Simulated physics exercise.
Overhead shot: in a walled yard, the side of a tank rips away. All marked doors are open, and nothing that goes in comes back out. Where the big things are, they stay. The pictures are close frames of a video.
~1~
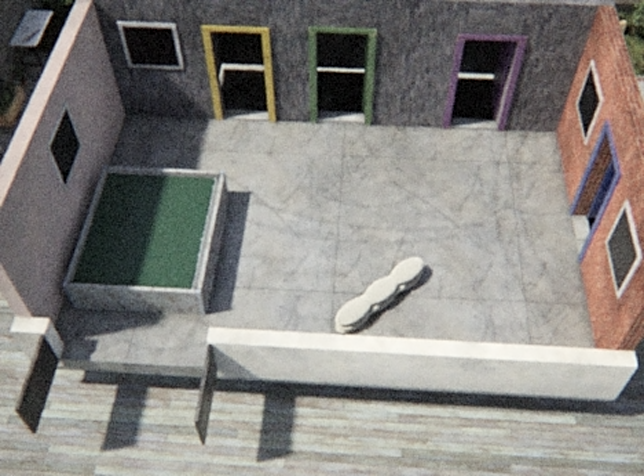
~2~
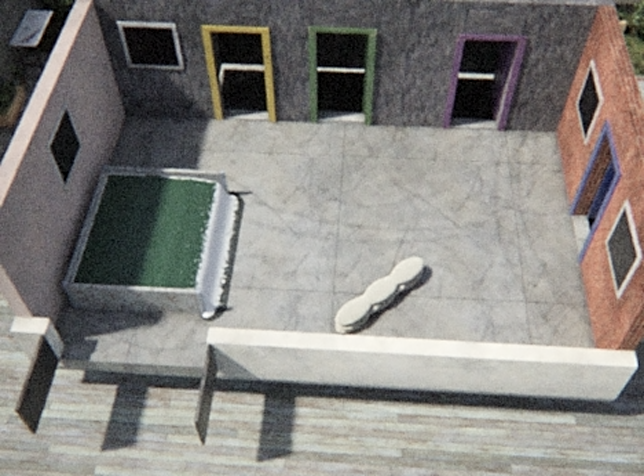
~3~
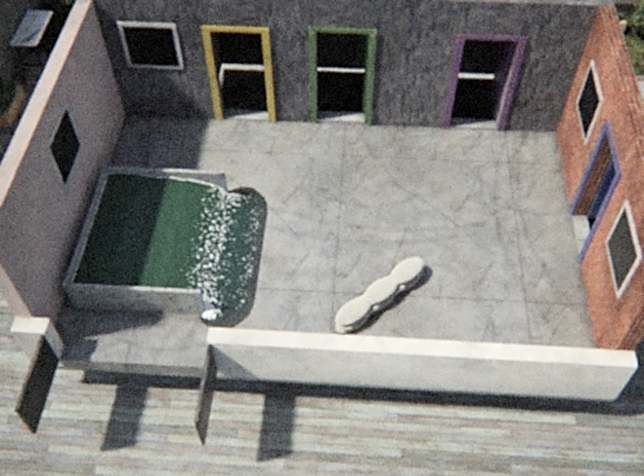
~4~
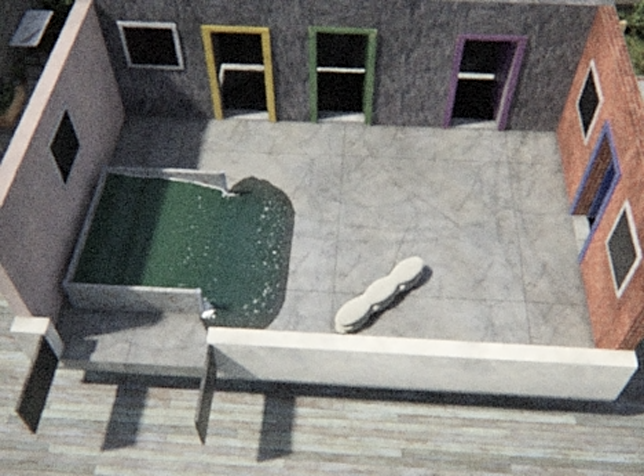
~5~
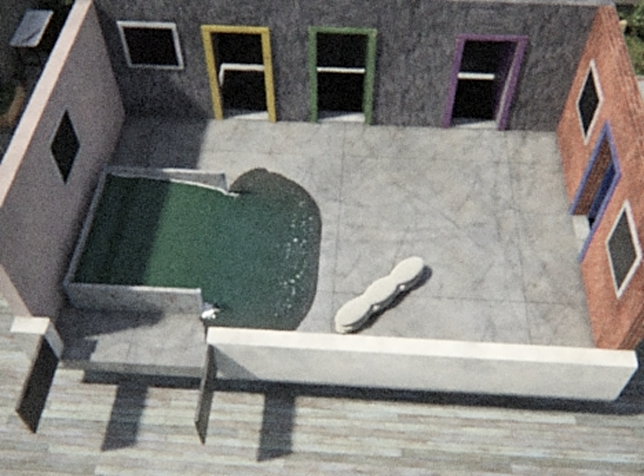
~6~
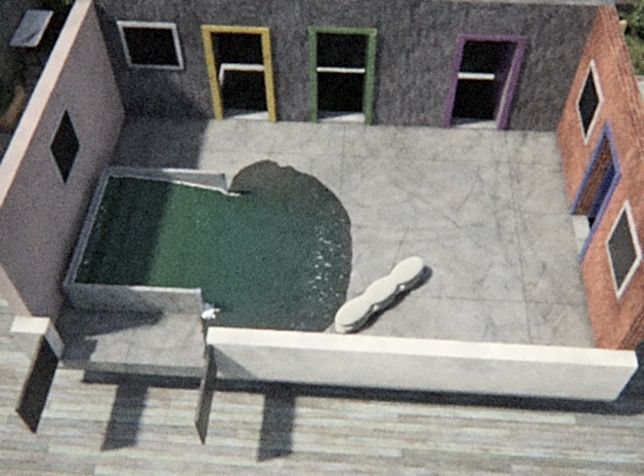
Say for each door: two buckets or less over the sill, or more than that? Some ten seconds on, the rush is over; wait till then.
Outcome: Purple door: More than two buckets; green door: No more than two buckets; yellow door: No more than two buckets; blue door: More than two buckets.
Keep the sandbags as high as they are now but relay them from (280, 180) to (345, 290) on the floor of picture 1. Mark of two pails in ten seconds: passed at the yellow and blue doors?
In short: The yellow door takes more; the blue door is over.
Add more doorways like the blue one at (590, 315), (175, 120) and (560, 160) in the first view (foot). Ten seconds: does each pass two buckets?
Taking the new doors in the order given: The first tops it, the second comes up short, the third tops it.
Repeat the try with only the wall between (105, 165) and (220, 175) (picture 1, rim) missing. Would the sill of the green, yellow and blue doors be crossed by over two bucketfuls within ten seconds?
Taking them in turn, the green door comes up short, the yellow door crosses the line, the blue door crosses the line.
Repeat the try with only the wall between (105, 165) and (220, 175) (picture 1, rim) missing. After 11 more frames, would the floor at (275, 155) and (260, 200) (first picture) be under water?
Note: Point one inundated; point two unreached.
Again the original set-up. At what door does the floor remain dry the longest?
Answer - the door marked yellow.
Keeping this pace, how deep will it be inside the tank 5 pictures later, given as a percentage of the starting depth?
About 54 per cent.
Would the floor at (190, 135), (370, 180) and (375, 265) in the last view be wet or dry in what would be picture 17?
Result, in that order: Not wetted / wetted / wetted.
A moment on, water covers 35 % of the floor; the purple door not reached, the green door not reached, the yellow door not reached, the blue door not reached.
Next, water covers 55 % of the floor; the purple door not reached, the green door wet at the sill, nothing in, the yellow door not reached, the blue door wet at the sill, nothing in.
Then, water covers 75 % of the floor; the purple door under two buckets in, the green door wet at the sill, nothing in, the yellow door not reached, the blue door over two buckets in.
Later, water covers 80 % of the floor; the purple door far over two buckets in, the green door wet at the sill, nothing in, the yellow door wet at the sill, nothing in, the blue door far over two buckets in.
In the end, water covers 95 % of the floor; the purple door far over two buckets in, the green door wet at the sill, nothing in, the yellow door wet at the sill, nothing in, the blue door far over two buckets in.
